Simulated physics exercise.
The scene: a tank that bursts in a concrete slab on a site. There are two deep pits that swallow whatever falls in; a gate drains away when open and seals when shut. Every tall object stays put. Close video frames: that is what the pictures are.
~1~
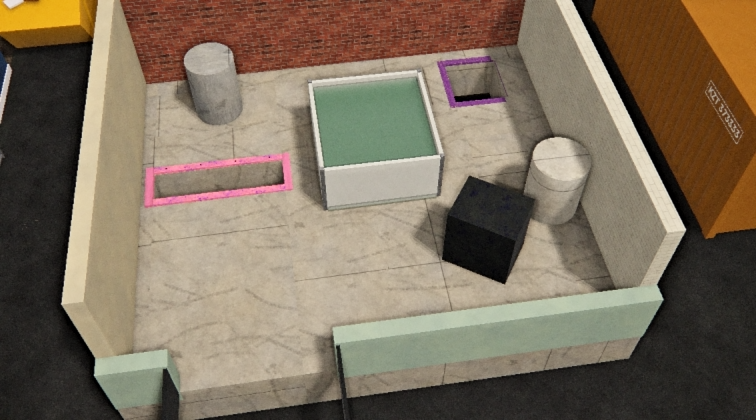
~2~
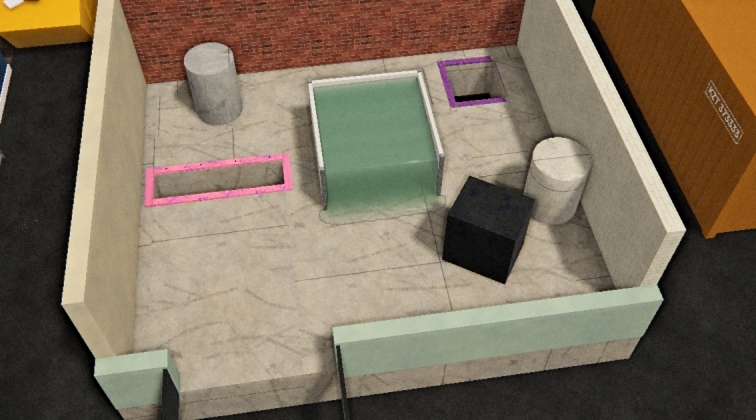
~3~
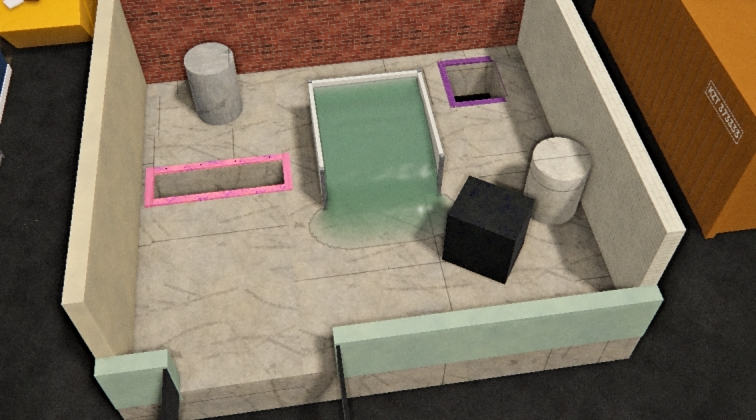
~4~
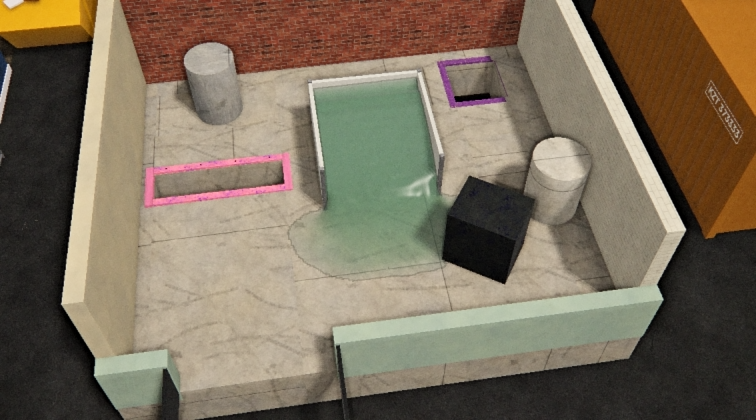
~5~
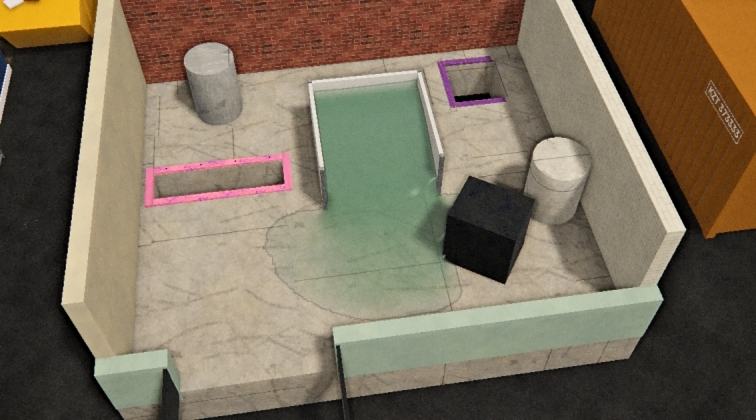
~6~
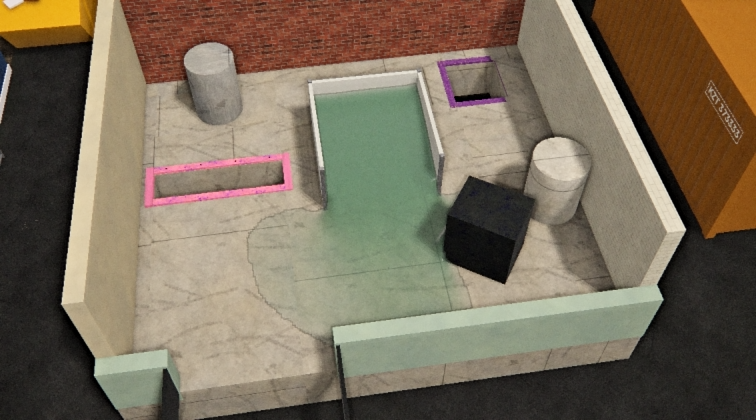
Green water pours from the tank's open front and spreads across the concrete past the black block.
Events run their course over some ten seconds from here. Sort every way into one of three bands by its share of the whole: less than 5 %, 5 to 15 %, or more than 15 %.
Bands: The gate - more than 15 %; the purple pit - 5 to 15 %; the pink pit - 5 to 15 %.
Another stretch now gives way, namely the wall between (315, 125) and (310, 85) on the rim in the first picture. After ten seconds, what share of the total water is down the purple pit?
Purple: 12 %.
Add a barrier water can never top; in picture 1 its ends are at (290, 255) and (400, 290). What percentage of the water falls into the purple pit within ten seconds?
Purple: 14 %.
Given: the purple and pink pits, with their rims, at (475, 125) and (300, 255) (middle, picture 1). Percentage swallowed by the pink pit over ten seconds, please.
Roughly 35 per cent ends up in the pink pit.
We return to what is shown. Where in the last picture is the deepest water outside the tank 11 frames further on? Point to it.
Look near (397, 345).
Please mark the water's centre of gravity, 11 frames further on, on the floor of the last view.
The water's middle lies around (392, 252).
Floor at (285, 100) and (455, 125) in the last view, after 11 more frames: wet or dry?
As listed: Unwetted; unwetted.
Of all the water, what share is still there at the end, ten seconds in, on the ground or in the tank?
54 %.
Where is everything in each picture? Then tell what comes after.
In the first frame, the water tank at (373, 121) is whole and still.
In the second frame, the front is at (322, 213), out from the gap at (382, 186).
In the third frame, water pours out at (382, 189) and has run to (317, 232).
In the fourth frame, the front is at (304, 253), out from the gap at (382, 191).
In the fifth frame, water pours out at (382, 192) and has run to (441, 304).
In the sixth frame, water pours out at (382, 192) and has run to a hidden place.
A moment on, water covers 30 % of the floor; the gate 2 %, the purple pit 0 %, the pink pit 0 %.
Next, water covers 45 % of the floor; the gate 9 %, the purple pit 0 %, the pink pit 0 %.
Then, water covers 55 % of the floor; the gate 17 %, the purple pit 0 %, the pink pit 0 %.
Later, water covers 80 % of the floor; the gate 24 %, the purple pit 3 %, the pink pit 5 %.
In the end, water covers 85 % of the floor; the gate 31 %, the purple pit 8 %, the pink pit 8 %.
